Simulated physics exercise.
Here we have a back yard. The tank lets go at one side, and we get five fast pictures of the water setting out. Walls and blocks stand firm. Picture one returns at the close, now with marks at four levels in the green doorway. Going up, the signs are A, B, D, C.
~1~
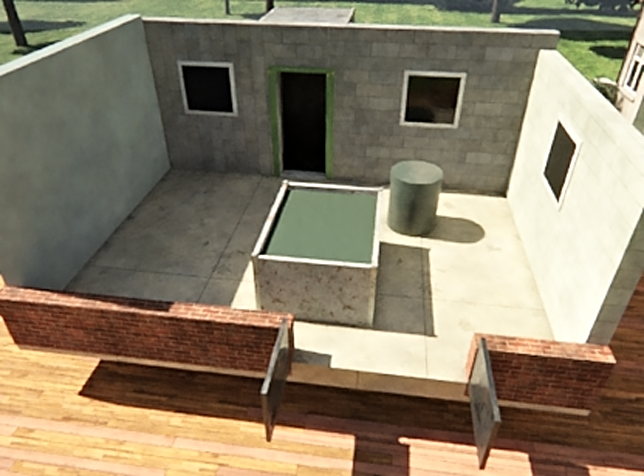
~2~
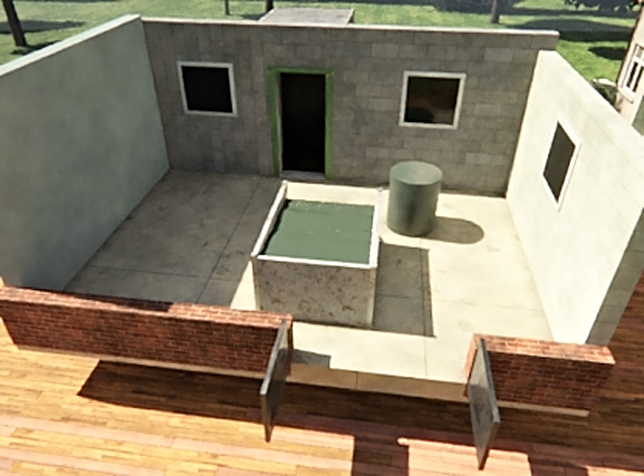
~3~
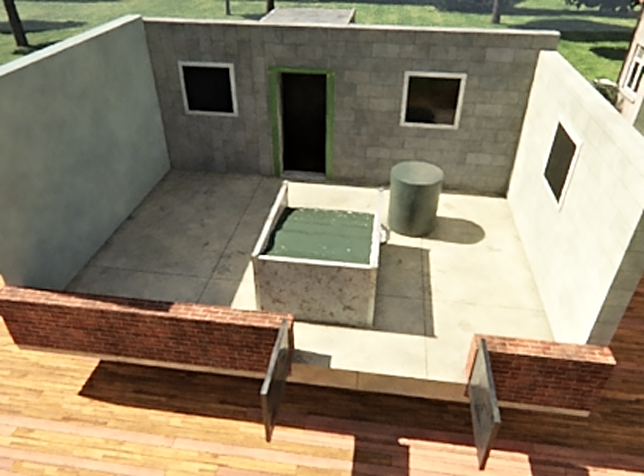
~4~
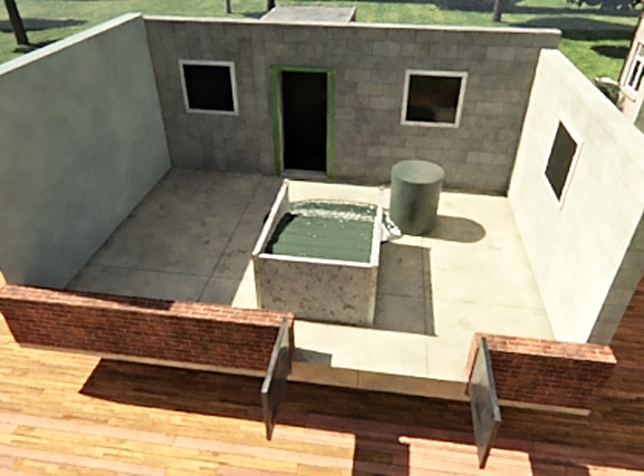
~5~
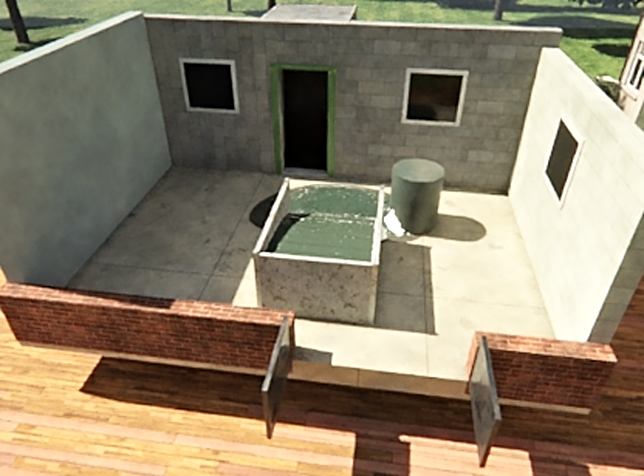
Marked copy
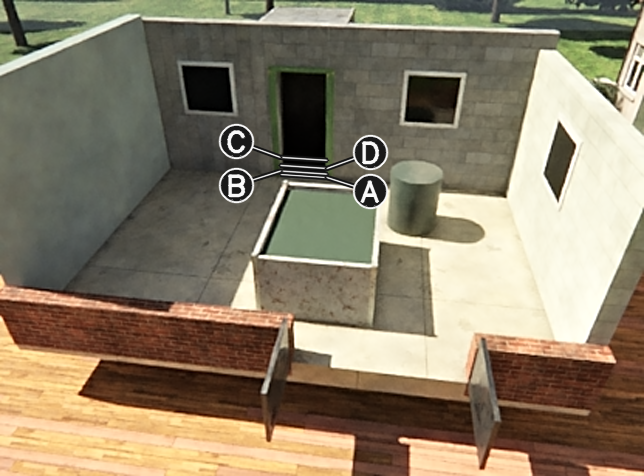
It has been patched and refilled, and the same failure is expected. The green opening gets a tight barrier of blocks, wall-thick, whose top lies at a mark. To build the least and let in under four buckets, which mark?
I would pick height C.
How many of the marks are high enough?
One of them.
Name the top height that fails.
Here it is height D.
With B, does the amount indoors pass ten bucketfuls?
Yes, it does.
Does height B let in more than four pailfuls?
Yes.
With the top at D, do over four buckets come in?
Yes.
In white, A at (303, 175); B at (303, 172); C at (303, 158); D at (303, 166); from the bottom up A, B, D, C.
With A, dozens of bucketfuls pour in.
With B, dozens of bucketfuls pour in.
With C, a splash gets over, under a bucket.
With D, about 10 bucketfuls get in.
